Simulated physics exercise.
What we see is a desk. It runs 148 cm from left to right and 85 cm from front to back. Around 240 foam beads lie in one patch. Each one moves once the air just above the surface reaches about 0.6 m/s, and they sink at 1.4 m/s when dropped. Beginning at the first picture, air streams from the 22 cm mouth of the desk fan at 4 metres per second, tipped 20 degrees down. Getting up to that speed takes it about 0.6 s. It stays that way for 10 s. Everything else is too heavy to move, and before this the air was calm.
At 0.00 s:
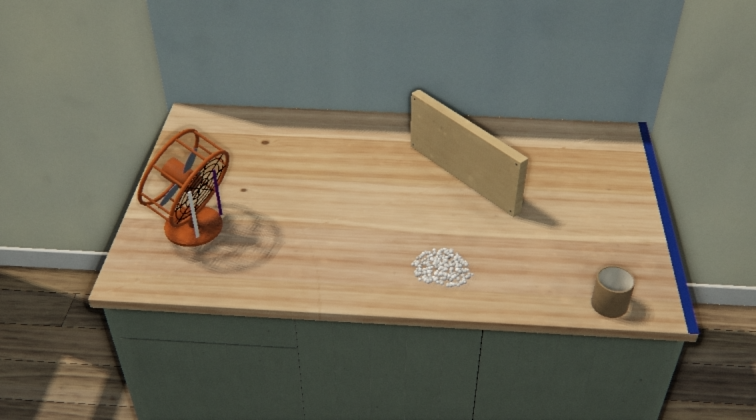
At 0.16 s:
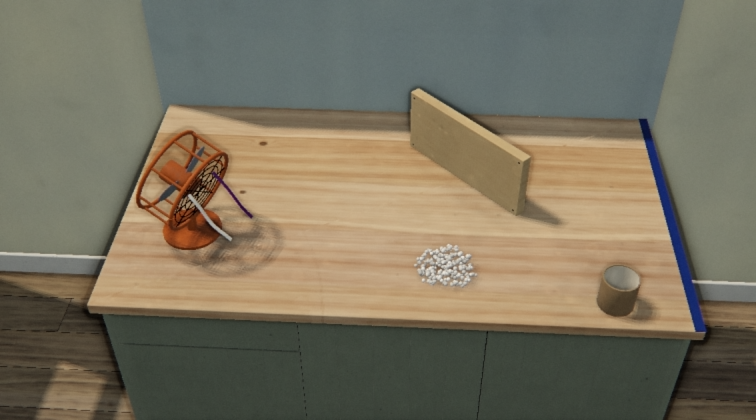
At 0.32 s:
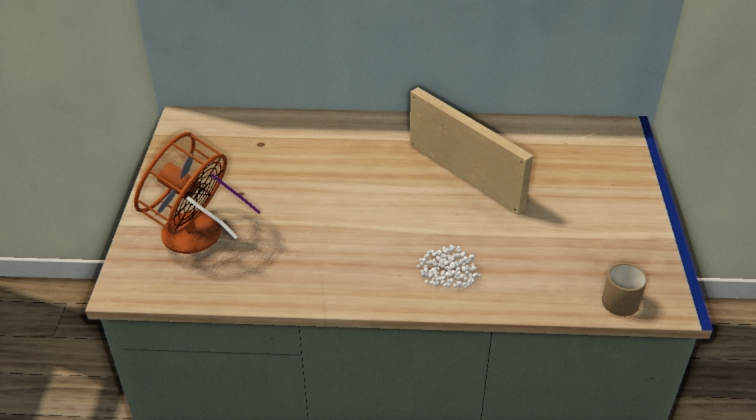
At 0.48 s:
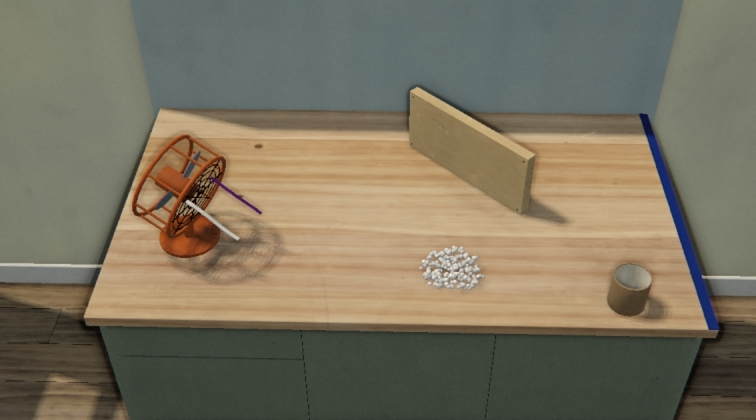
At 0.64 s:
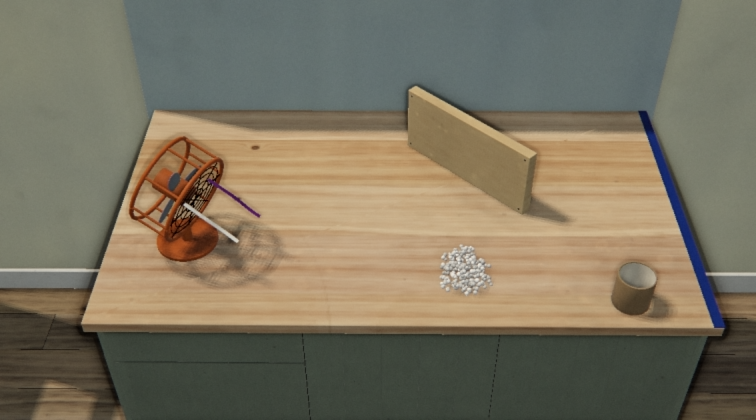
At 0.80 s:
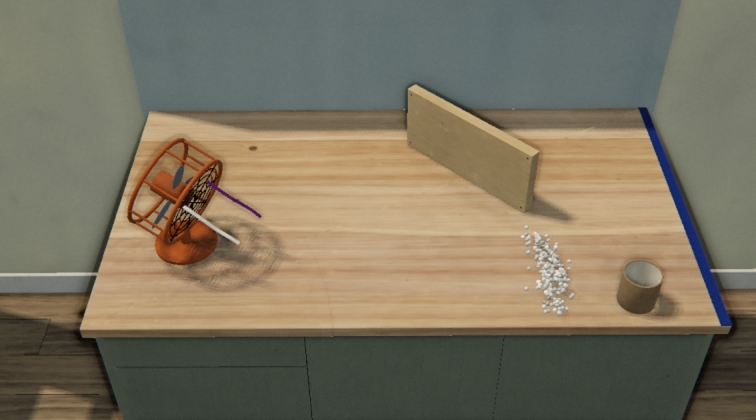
The clip opens on a wooden desk with an orange fan at left, a patch of white foam beads, an upright board and a mug. Two ribbons on the fan lift and stream rightward while the beads lie still. Then the beads start shifting right, spreading into a ragged band near the mug.
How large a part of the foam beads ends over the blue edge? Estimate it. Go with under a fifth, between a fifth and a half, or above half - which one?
I would go with above one half.
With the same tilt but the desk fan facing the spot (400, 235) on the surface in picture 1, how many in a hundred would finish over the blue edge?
Result: Approx. 10 percent.
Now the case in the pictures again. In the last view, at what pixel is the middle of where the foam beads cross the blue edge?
(701, 247).
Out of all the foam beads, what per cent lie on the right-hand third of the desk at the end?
I'd estimate around 0 per cent.
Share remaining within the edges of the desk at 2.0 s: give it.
Estimate: Around 1 percent.
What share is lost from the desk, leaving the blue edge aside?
Roughly 20 per cent.
After 2.0 s, 82 % are over the blue edge; 97 % have settled or left.
After 3.2 s, 82 % are over the blue edge; 100 % have settled or left.
After 5.5 s, 82 % are over the blue edge; 100 % have settled or left.
After 10.0 s, at the end, 82 % are over the blue edge.
